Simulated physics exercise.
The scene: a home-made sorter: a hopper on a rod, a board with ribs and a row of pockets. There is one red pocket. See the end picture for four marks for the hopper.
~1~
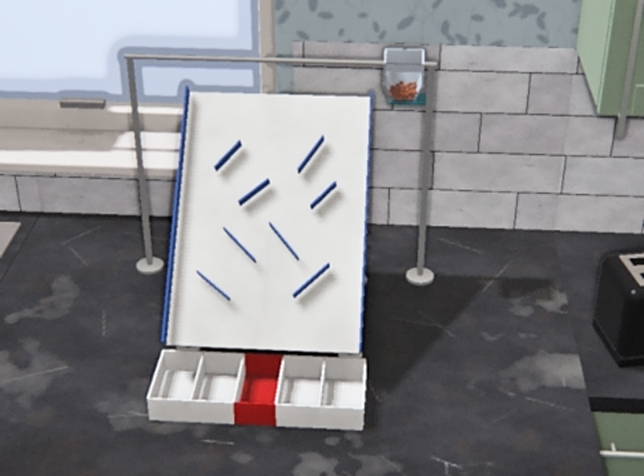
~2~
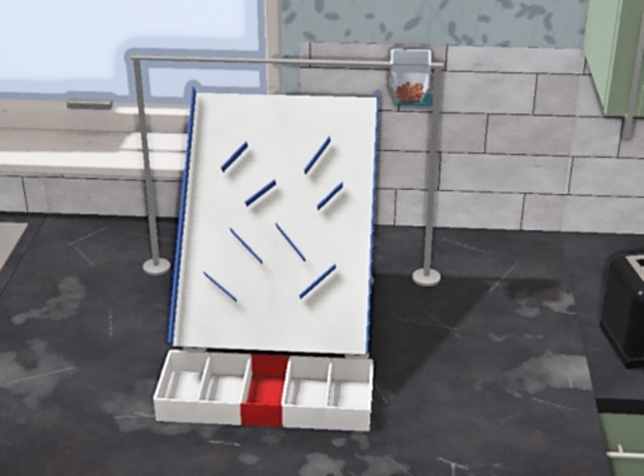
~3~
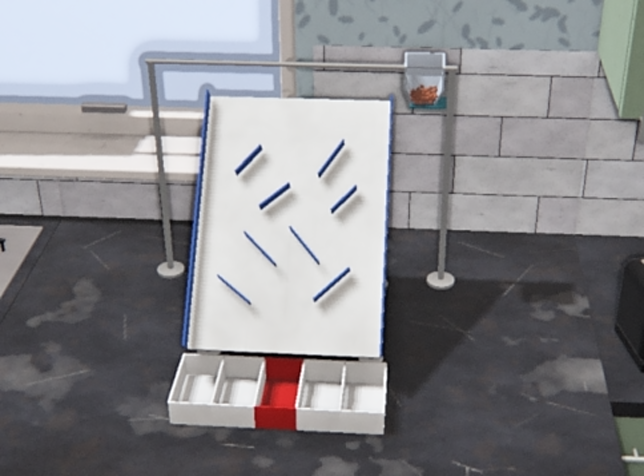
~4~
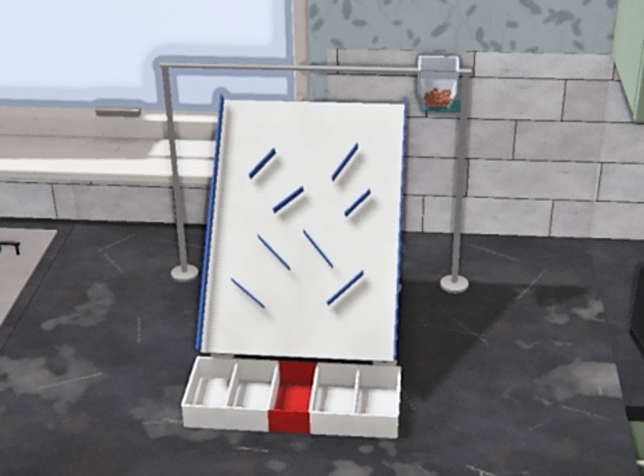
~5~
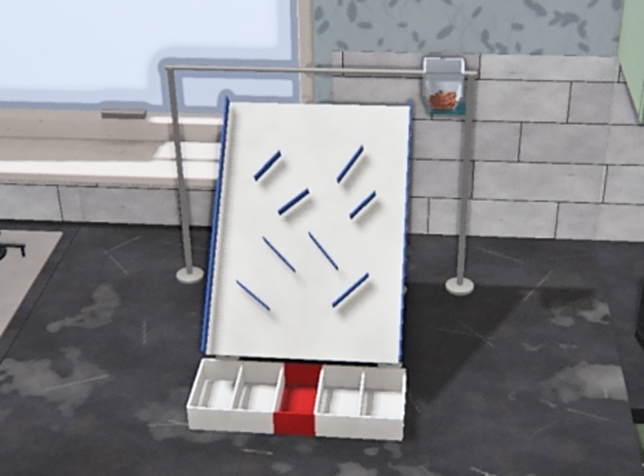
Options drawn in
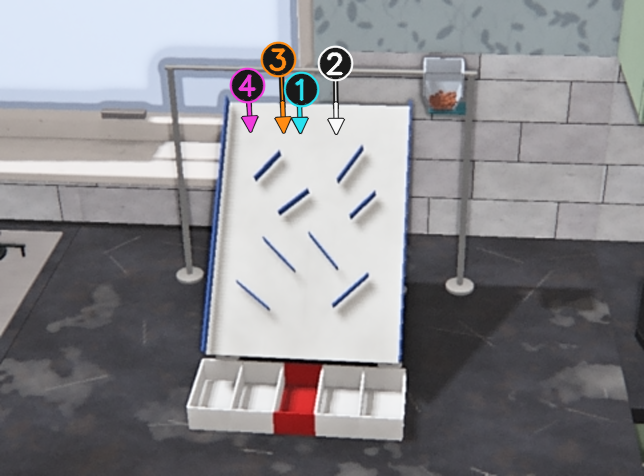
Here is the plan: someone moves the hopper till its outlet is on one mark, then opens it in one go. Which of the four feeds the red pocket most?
Mark 2 does it best.
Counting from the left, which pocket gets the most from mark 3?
It is the first one.
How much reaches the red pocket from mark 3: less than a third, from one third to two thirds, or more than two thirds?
It is less than a third.
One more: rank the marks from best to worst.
Best to worst: 2, 1, 3, 4.
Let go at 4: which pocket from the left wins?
It is the first one.
On the marked copy, mark 1 meets the board at (300, 127); mark 2 meets the board at (336, 128); mark 3 meets the board at (283, 127); mark 4 meets the board at (250, 126).
For mark 1, about half in the red pocket, about half in other pockets.
For mark 2, most in the red pocket, a small part in other pockets.
For mark 3, about a quarter in the red pocket, most in other pockets.
For mark 4, a small part in the red pocket, nearly all in other pockets.
